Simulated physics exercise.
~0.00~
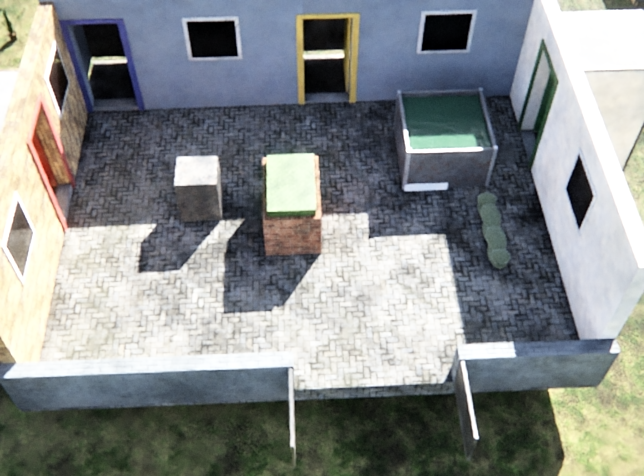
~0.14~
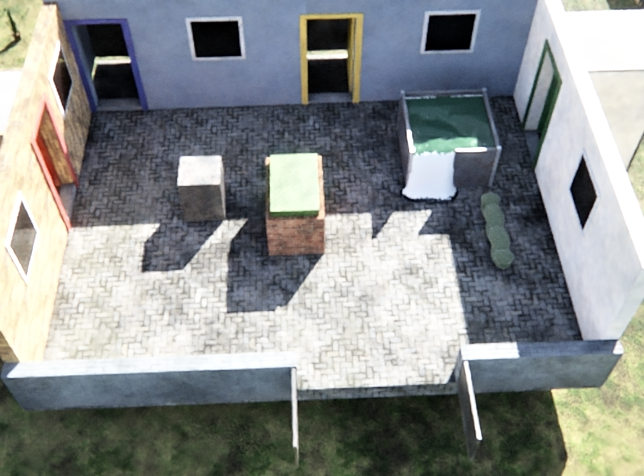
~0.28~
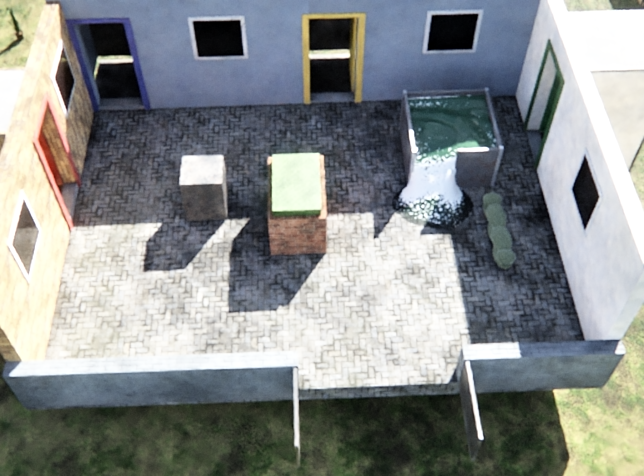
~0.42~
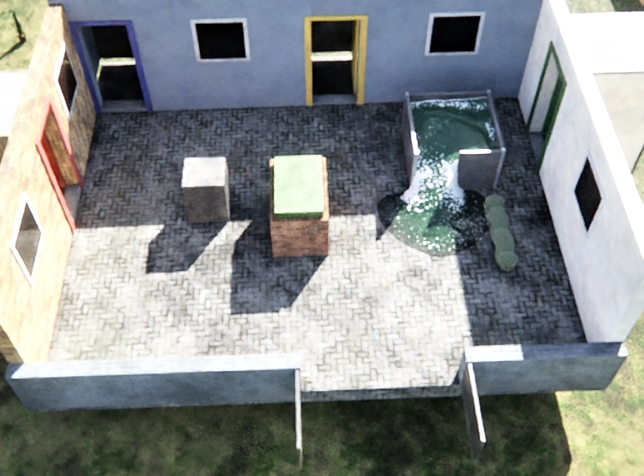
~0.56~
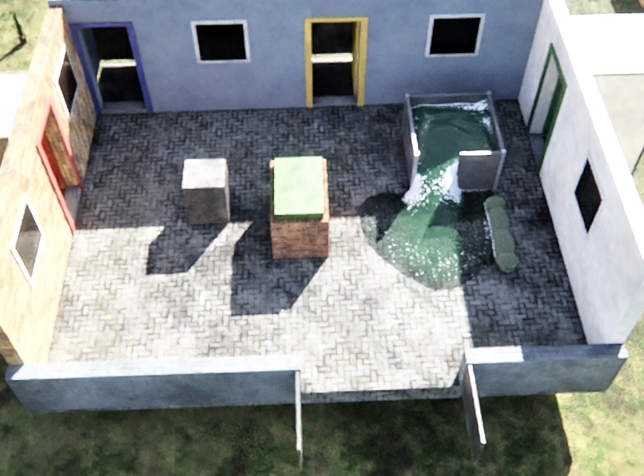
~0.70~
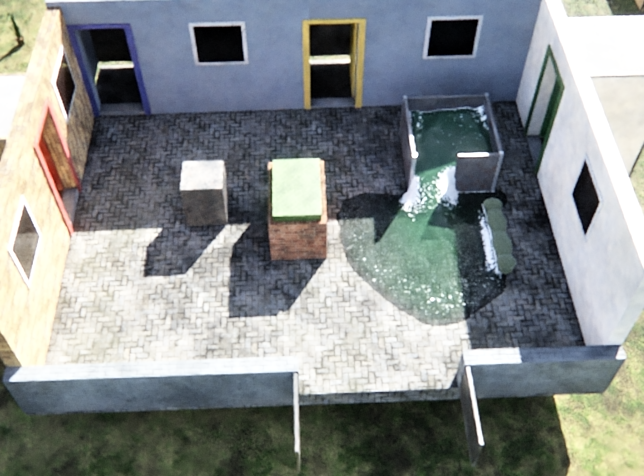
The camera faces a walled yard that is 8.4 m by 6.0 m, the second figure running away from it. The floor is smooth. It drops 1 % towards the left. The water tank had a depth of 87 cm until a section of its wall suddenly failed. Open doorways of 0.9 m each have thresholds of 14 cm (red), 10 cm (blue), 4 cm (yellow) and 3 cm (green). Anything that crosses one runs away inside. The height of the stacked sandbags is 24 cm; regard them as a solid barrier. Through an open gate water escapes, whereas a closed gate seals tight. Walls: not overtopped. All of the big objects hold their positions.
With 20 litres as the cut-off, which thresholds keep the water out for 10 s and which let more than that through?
Over 10 s: The red door holds it off; the blue door holds it off; the yellow door holds it off; the green door holds it off.
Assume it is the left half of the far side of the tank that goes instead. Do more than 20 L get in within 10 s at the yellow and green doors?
Result: Yellow limit passed, green limit passed.
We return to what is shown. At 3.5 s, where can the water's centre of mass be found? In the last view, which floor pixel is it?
I'd put it close to (419, 254).
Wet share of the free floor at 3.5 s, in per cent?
Close to 40 in a hundred parts are wet.
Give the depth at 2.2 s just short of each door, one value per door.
Red 0 cm, blue 0 cm, yellow 0 cm, green 0 cm.
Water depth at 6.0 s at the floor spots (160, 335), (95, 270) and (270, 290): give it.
2, 3 and 1 cm.
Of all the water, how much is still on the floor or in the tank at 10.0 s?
Some 56 in a hundred.
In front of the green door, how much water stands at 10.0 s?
It's some 3.5 centimetres deep.
After 1.4 s water covers 25 % of the floor and is deepest (38 cm) near (425, 196); red door not reached, blue door not reached, yellow door not reached, green door not reached.
After 2.2 s water covers 30 % of the floor and is deepest (31 cm) near (475, 362); red door not reached, blue door not reached, yellow door not reached, green door not reached.
After 3.5 s water covers 40 % of the floor and is deepest (18 cm) near (477, 372); red door not reached, blue door not reached, yellow door not reached, green door not reached.
After 6.0 s water covers 50 % of the floor and is deepest (12 cm) near (509, 104); red door 2 cm at the sill, 0 L in, blue door not reached, yellow door not reached, green door 4 cm at the sill, 1 L in.
After 10.0 s water covers 70 % of the floor and is deepest (7 cm) near (40, 390); red door 3 cm at the sill, 0 L in, blue door 3 cm at the sill, 0 L in, yellow door 3 cm at the sill, 0 L in, green door 4 cm at the sill, 2 L in.
